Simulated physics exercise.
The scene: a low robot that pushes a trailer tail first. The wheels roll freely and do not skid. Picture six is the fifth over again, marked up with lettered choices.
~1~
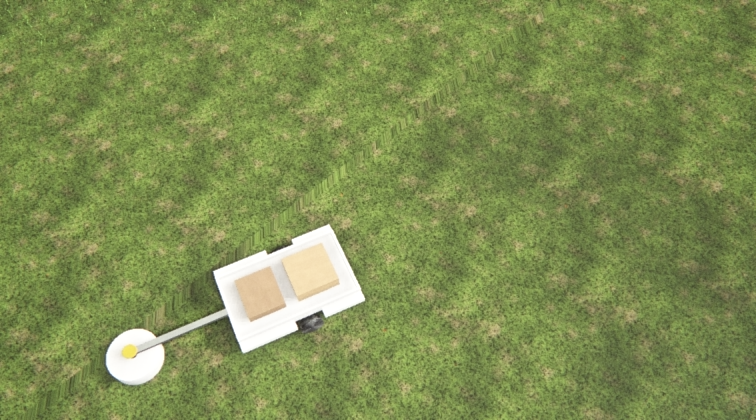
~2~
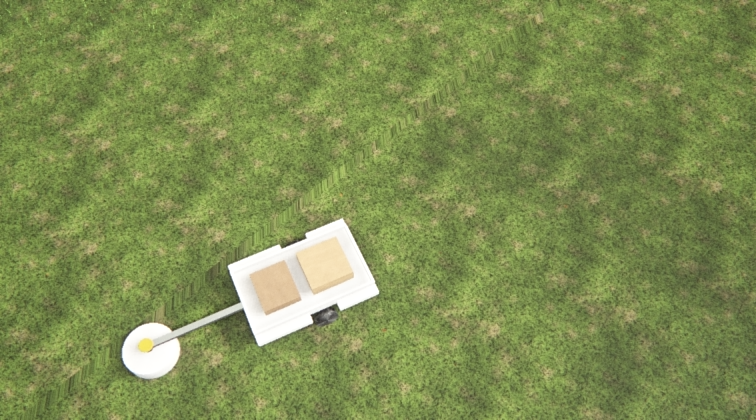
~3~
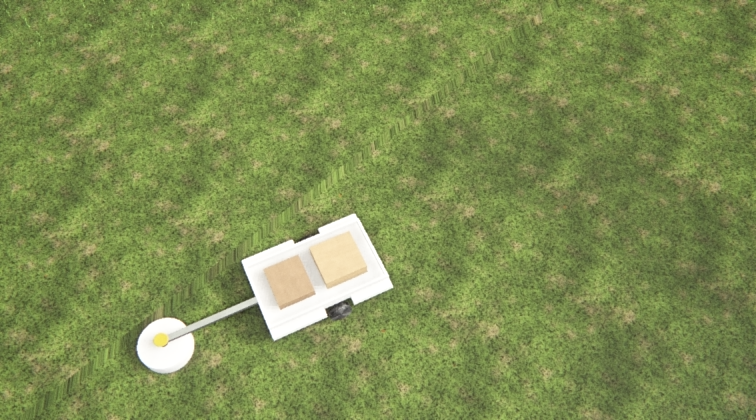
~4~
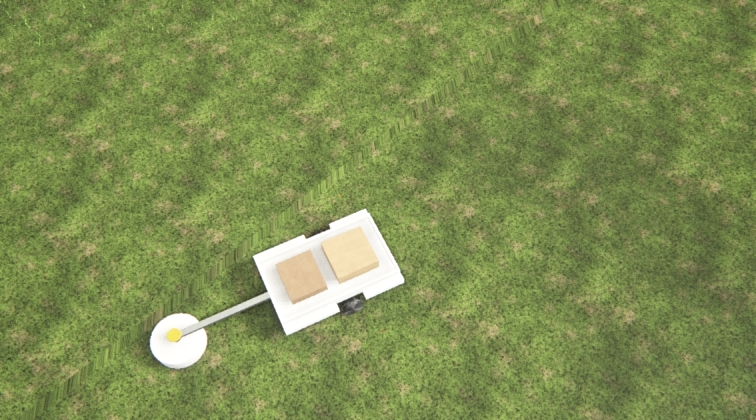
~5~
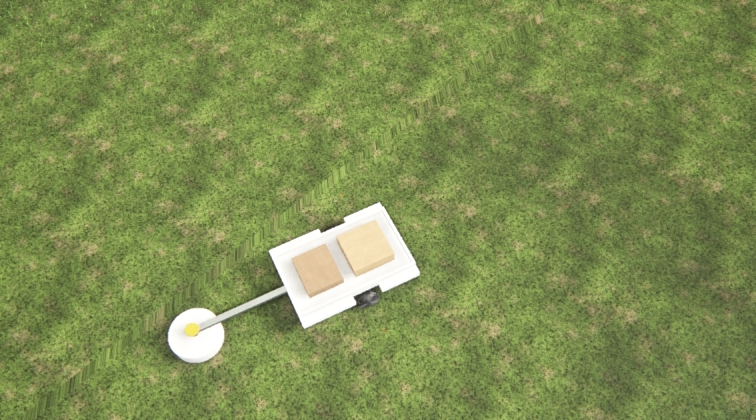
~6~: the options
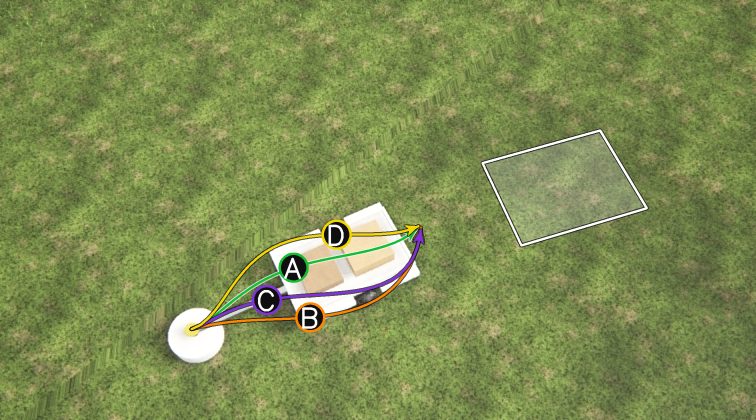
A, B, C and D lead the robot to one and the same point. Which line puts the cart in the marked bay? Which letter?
Take A.
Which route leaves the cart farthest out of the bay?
Route B.
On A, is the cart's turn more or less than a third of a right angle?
It turns less than that.
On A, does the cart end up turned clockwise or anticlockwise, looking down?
It turns clockwise.
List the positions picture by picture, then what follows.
The first picture shows robot (134, 355); white cart (288, 285).
The second picture shows robot (150, 349); white cart (302, 278).
The third picture shows robot (165, 344); white cart (316, 273).
The fourth picture shows robot (178, 339); white cart (328, 268).
The fifth picture shows robot (195, 334); white cart (343, 261).
On the copy, A from (192, 329) via (303, 265) to (417, 229); B from (192, 329) via (330, 315) to (421, 227); C from (192, 329) via (325, 294) to (421, 230); D from (192, 329) via (291, 241) to (419, 226); the bay at (563, 185).
On A. First, robot (272, 283), cart (420, 231).
Then, robot (356, 260), cart (500, 207).
Finally, robot (421, 231), cart (563, 185); the cart stands in the bay.
By contrast, B leaves the cart at (492, 120), out of the bay; C leaves the cart at (526, 140), out of the bay; D leaves the cart at (578, 231), out of the bay.
